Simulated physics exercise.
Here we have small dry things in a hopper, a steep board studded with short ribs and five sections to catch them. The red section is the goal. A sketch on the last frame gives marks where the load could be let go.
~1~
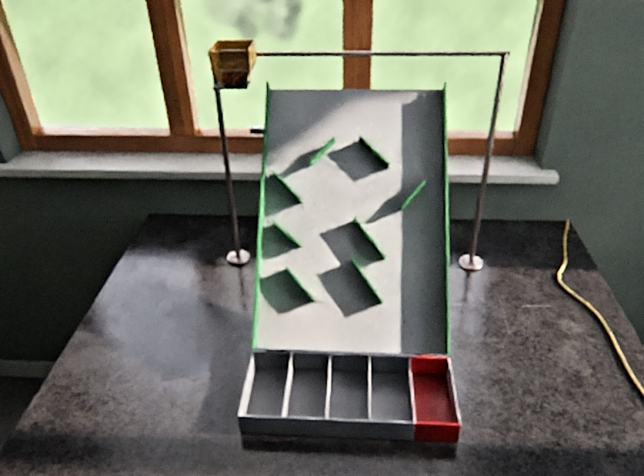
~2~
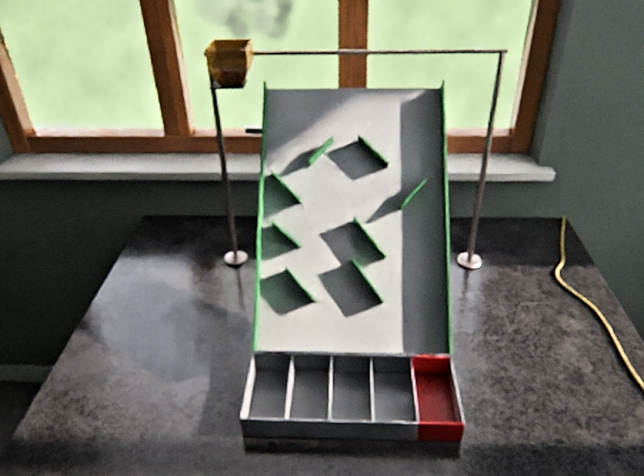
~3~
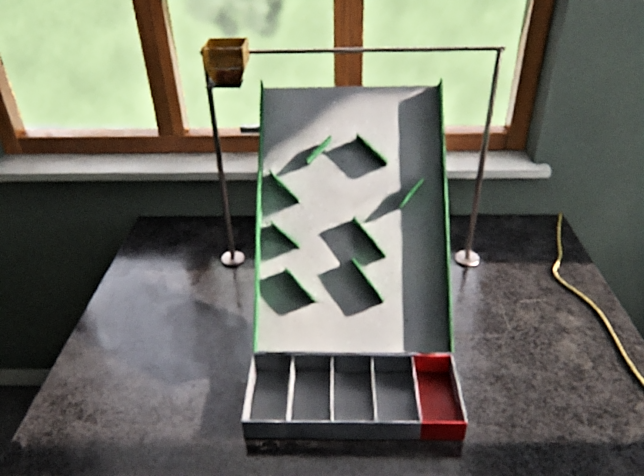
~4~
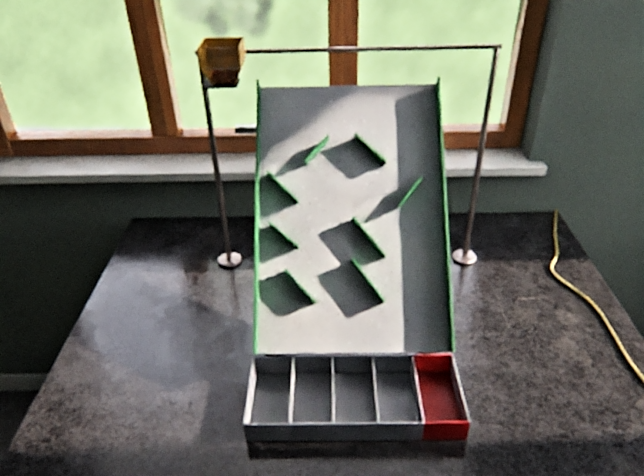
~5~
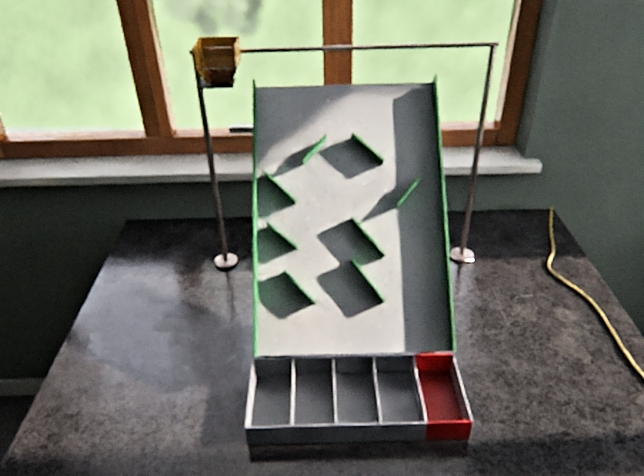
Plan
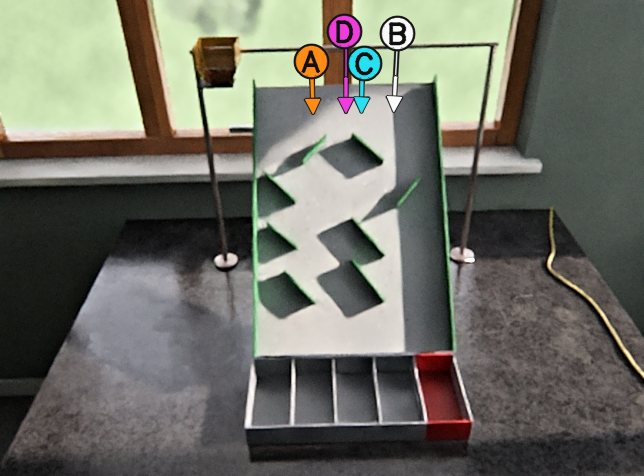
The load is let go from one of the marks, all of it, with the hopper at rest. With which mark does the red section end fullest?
B works best here.
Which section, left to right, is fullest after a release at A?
It is the third one.
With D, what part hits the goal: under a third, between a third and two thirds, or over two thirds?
Under a third.
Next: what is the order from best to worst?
The order is B, C, D, A.
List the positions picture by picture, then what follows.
In the first frame, hopper near (236, 80), clay pellets, door shut.
In the second frame, ribs (309, 161) to (333, 136), (359, 135) to (389, 163), (271, 170) to (300, 200).
In the third frame, ribs (401, 205) to (423, 178), (271, 221) to (299, 245), (353, 216) to (386, 256).
In the fourth frame, ribs (285, 268) to (315, 302), (352, 259) to (385, 302).
In the fifth frame, red section near (448, 429), number 5 of 5 from the left.
On the marked copy, mark A meets the board at (312, 108); mark B meets the board at (393, 106); mark C meets the board at (361, 107); mark D meets the board at (345, 107).
With A, a small share in the red section, the bulk in other sections, a small share outside the box.
With B, close to two thirds in the red section, close to a quarter in other sections, a small share outside the box.
With C, close to half in the red section, close to half in other sections, only a few outside the box.
With D, close to a quarter in the red section, close to half in other sections, close to a quarter outside the box.
